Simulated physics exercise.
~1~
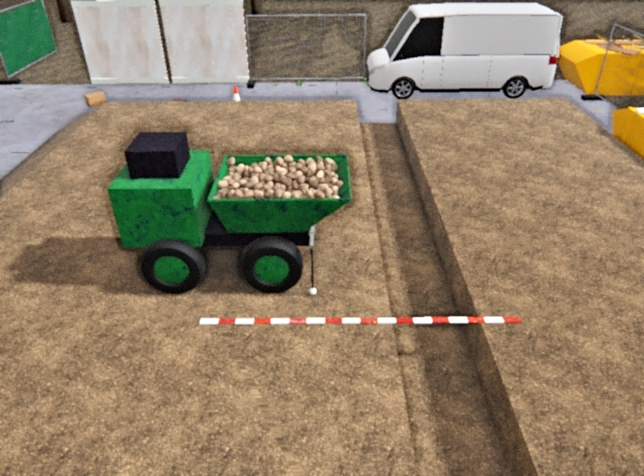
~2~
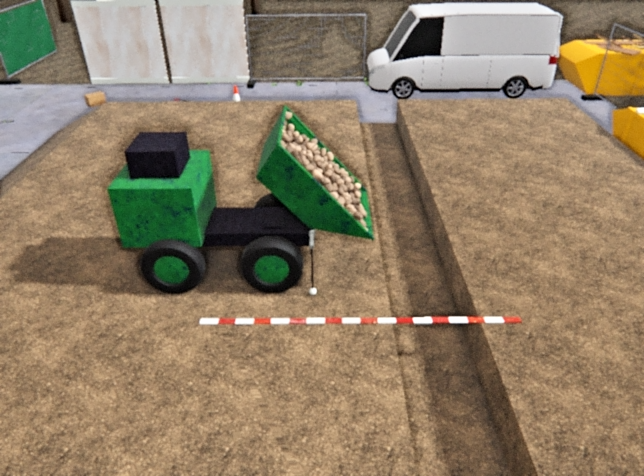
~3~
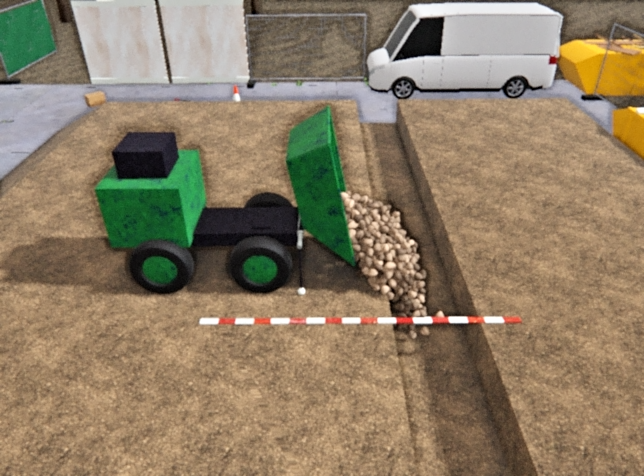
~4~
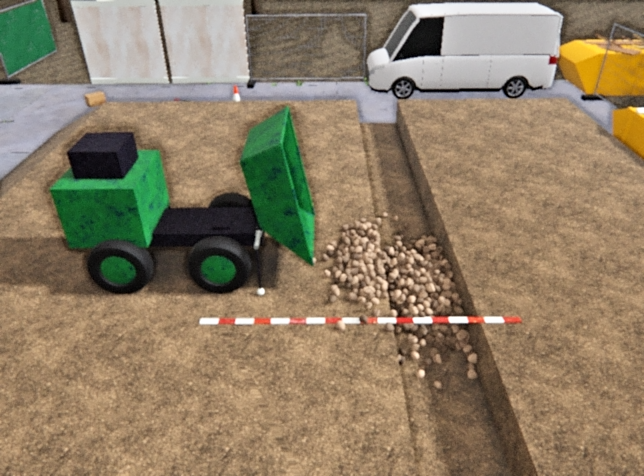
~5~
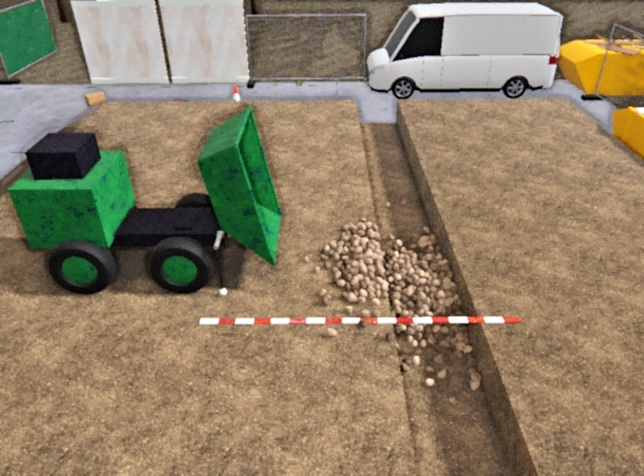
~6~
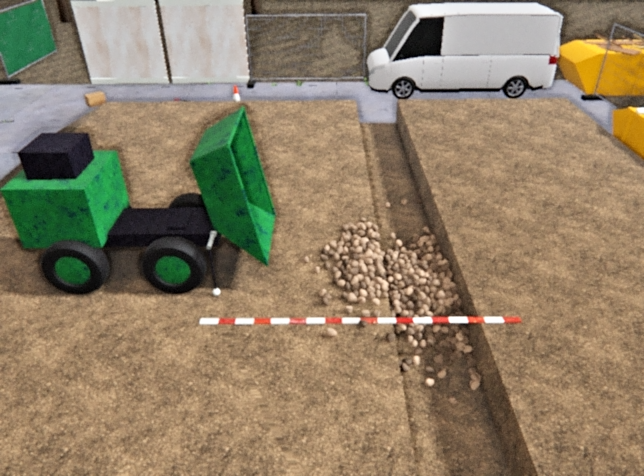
A green dumper with a black block on top stands side-on at the left of a brown dirt site, seen from slightly above, its skip full of pale rounded stones. To its right a straight trench runs through the ground behind a red-and-white striped staff, with a white van and fencing at the back. The skip tips steeply to the right, and the stones slide out over the trench edge as the machine begins rolling left. It draws farther away with its emptied skip still raised, leaving most stones in the trench and a smaller heap on the near side.
